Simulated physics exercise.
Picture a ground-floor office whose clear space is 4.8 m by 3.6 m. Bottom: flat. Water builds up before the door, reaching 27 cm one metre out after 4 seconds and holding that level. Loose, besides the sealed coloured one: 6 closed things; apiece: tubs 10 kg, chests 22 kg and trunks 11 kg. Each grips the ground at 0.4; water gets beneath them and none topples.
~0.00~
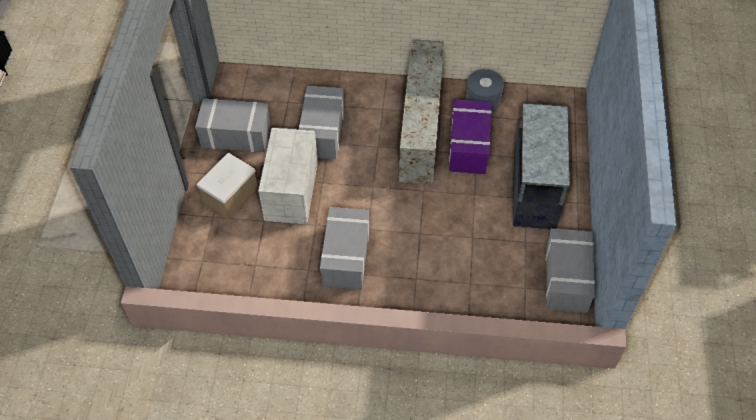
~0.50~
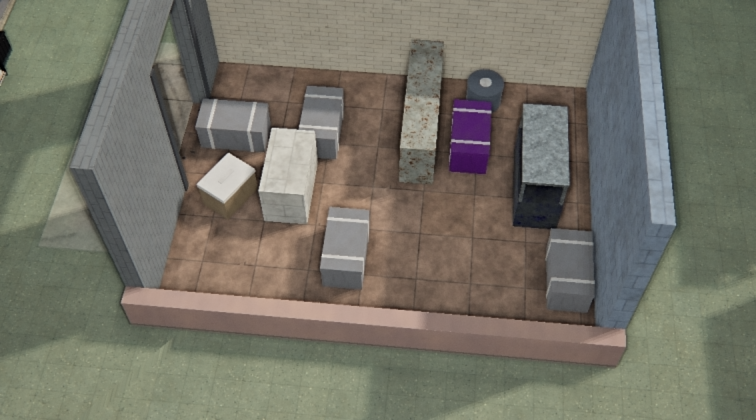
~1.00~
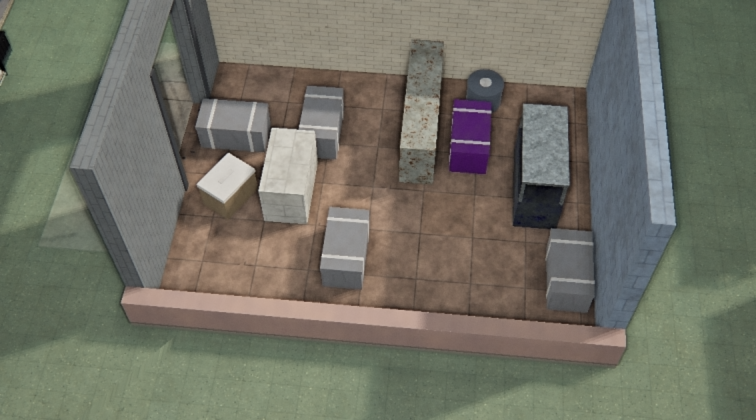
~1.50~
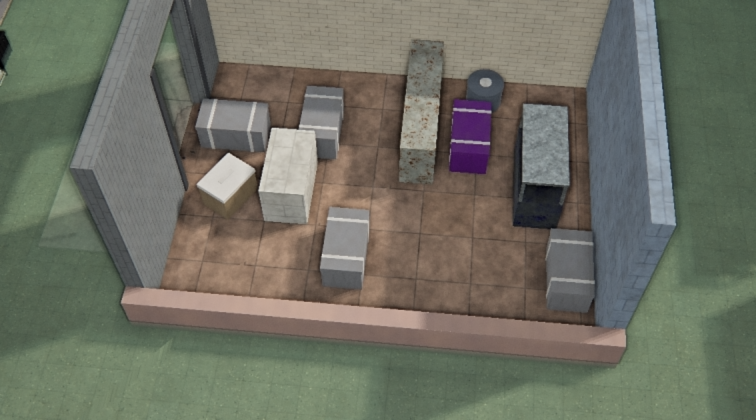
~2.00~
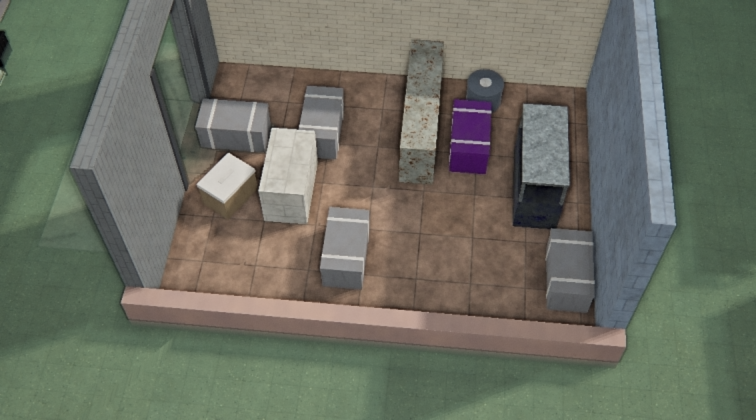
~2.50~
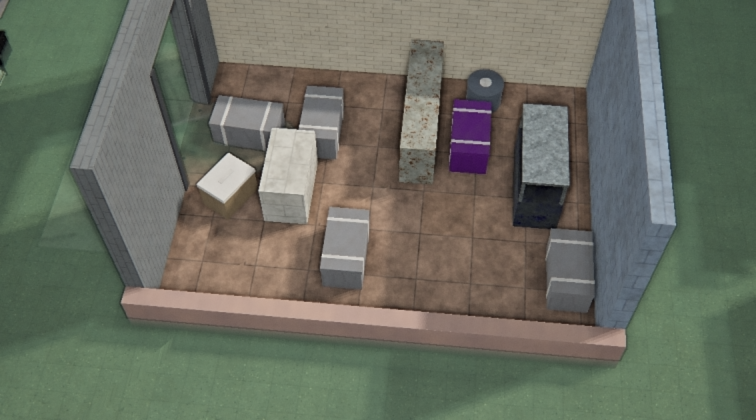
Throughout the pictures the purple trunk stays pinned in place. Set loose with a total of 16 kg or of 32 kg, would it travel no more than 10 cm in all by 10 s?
It is steadied by the lesser weight.
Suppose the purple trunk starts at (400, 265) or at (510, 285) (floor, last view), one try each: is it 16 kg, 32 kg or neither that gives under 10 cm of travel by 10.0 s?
In order, no load succeeds and no load succeeds.
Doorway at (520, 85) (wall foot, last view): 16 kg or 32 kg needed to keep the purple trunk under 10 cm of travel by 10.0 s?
That way, neither mass suffices.
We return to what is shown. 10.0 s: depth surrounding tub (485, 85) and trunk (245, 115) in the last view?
I'd estimate 0 cm for the first and 15 cm for the second.
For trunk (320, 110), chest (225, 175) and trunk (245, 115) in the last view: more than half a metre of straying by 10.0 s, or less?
In that order: Beyond, beyond, beyond.
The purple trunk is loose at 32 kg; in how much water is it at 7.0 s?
Something like 0 centimetres.
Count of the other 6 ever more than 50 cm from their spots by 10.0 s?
Total: 4.
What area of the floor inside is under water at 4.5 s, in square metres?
That flooded area is roughly 6.5 m2.
After 3.5 s the purple trunk would be 0 cm from its start with 16 kg and 0 cm from its start with 32 kg; 0 cm of water round it then.
After 4.5 s the purple trunk would be 0 cm from its start with 16 kg and 0 cm from its start with 32 kg; 0 cm of water round it then.
After 7.0 s the purple trunk would be 0 cm from its start with 16 kg and 0 cm from its start with 32 kg; 0 cm of water round it then.
After 10.0 s the purple trunk would be 0 cm from its start with 16 kg and 0 cm from its start with 32 kg; 0 cm of water round it then.
